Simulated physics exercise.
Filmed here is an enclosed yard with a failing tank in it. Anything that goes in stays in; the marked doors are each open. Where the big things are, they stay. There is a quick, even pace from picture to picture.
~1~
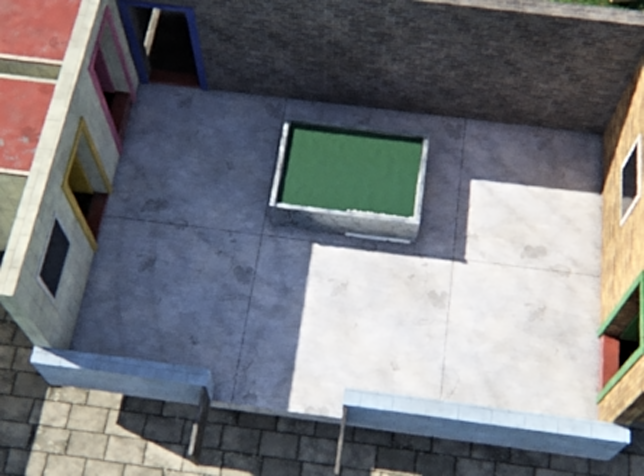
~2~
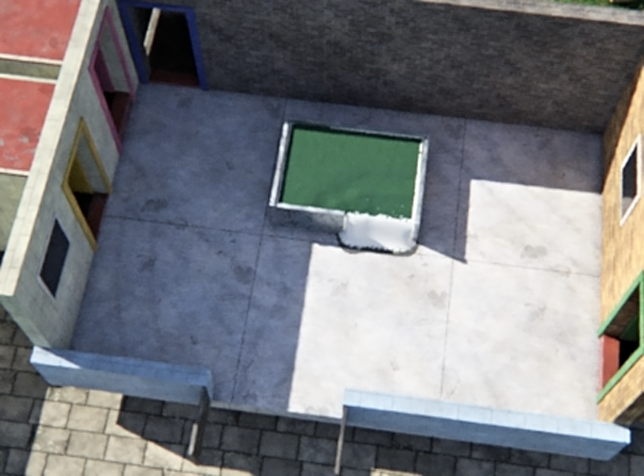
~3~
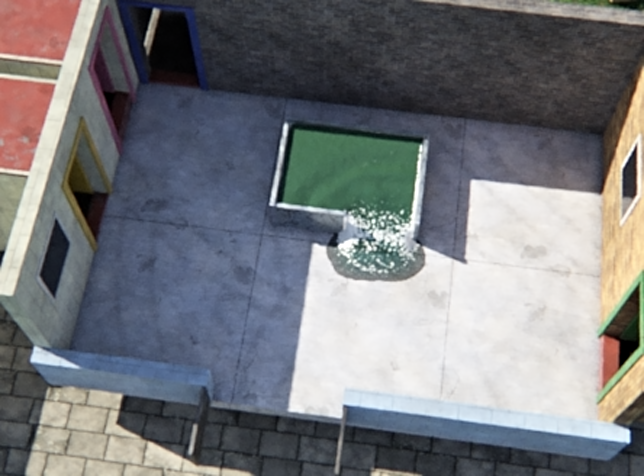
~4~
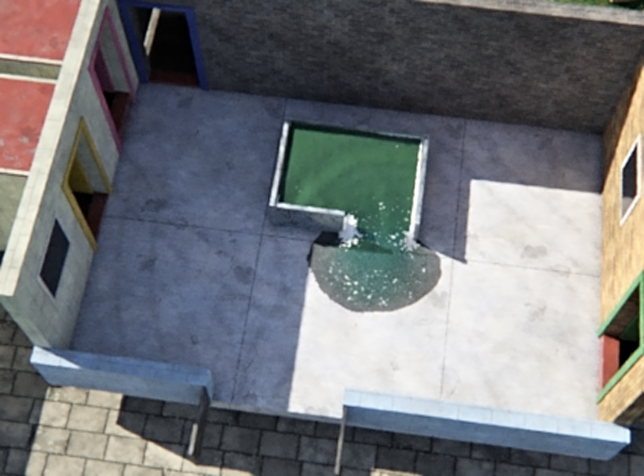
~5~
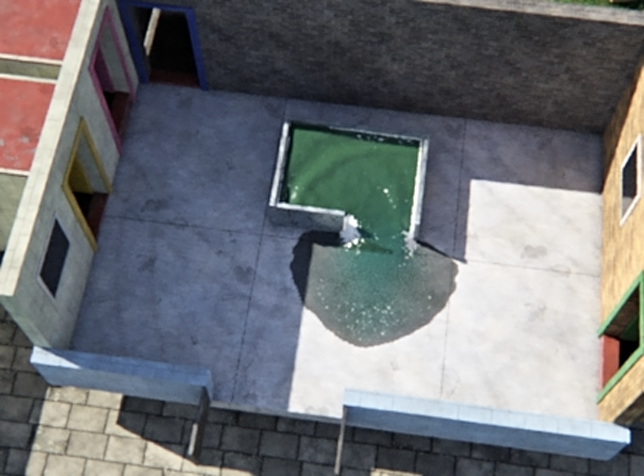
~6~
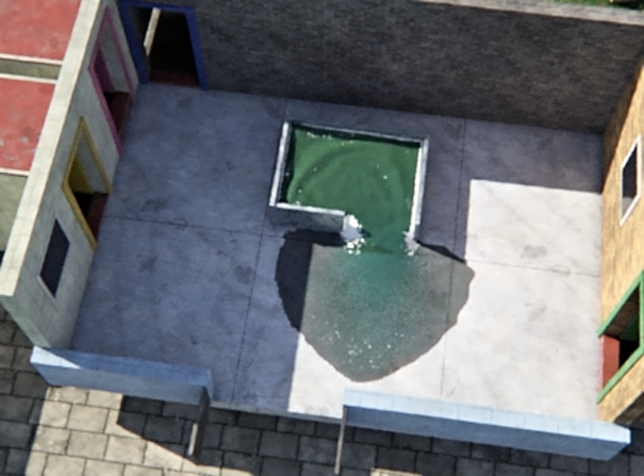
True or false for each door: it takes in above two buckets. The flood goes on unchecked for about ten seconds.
The pink door, false; the blue door, false; the green door, false; the yellow door, false.
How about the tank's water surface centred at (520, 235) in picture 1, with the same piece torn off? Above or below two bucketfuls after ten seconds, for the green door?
As I see it, the green door overshoots.
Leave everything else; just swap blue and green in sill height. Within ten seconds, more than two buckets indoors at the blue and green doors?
Result: Blue door remains below the limit; green door crosses the threshold.
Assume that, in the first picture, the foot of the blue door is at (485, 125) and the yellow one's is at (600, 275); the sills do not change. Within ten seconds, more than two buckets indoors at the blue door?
The blue one stays within the limit, as far as I can tell.
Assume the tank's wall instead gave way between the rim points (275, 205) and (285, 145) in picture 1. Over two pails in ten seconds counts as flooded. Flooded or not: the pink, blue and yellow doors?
The pink door falls short, the blue door ends up above, and the yellow door ends up above.
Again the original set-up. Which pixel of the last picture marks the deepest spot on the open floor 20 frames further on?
It should be roughly at (582, 433).
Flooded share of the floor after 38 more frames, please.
Share estimate: About 55 per cent.
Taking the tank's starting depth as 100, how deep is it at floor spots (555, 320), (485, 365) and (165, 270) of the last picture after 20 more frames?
Respectively 6, 12 and 0 per cent.
A moment on, water covers 25 % of the floor; the pink door not reached, the blue door not reached, the green door not reached, the yellow door not reached.
Next, water covers 30 % of the floor; the pink door not reached, the blue door not reached, the green door not reached, the yellow door not reached.
Then, water covers 35 % of the floor; the pink door not reached, the blue door not reached, the green door wet at the sill, nothing in, the yellow door not reached.
Later, water covers 55 % of the floor; the pink door not reached, the blue door not reached, the green door wet at the sill, nothing in, the yellow door not reached.
In the end, water covers 70 % of the floor; the pink door not reached, the blue door not reached, the green door wet at the sill, nothing in, the yellow door wet at the sill, nothing in.
